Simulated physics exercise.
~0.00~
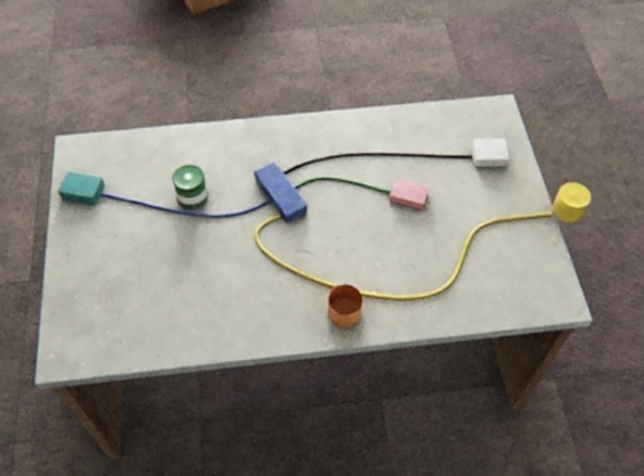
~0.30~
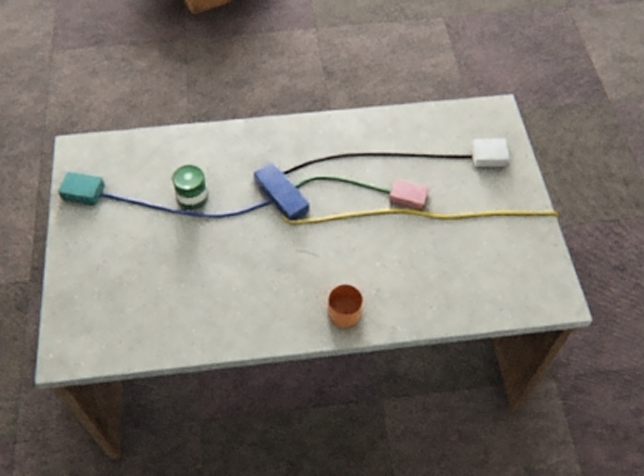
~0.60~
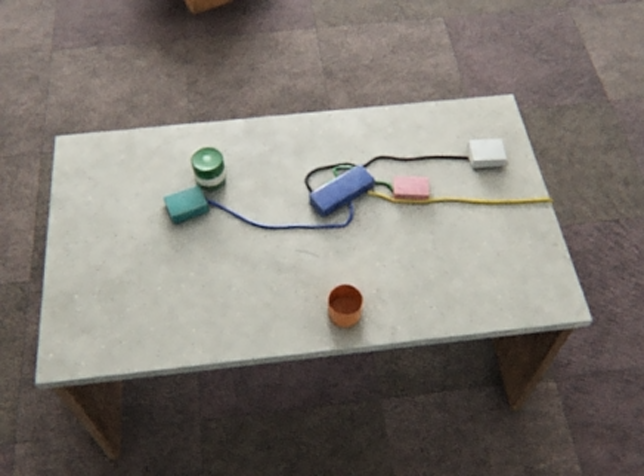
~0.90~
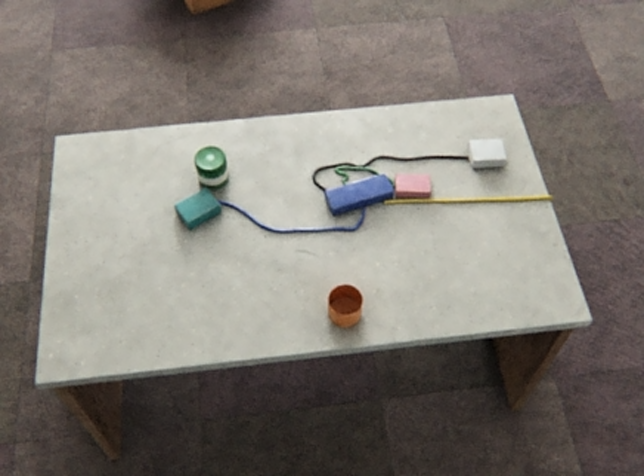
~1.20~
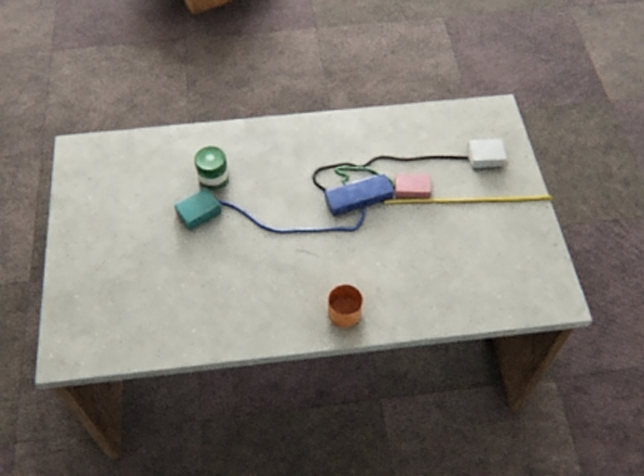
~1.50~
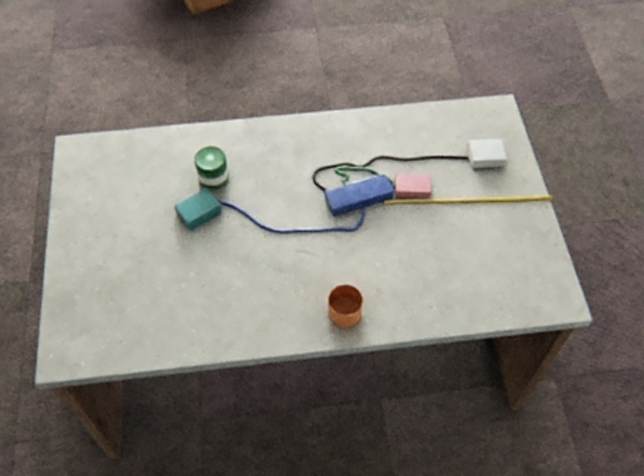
On a pale table, a yellow speaker drops off the right edge, dragging connected blocks rightward.
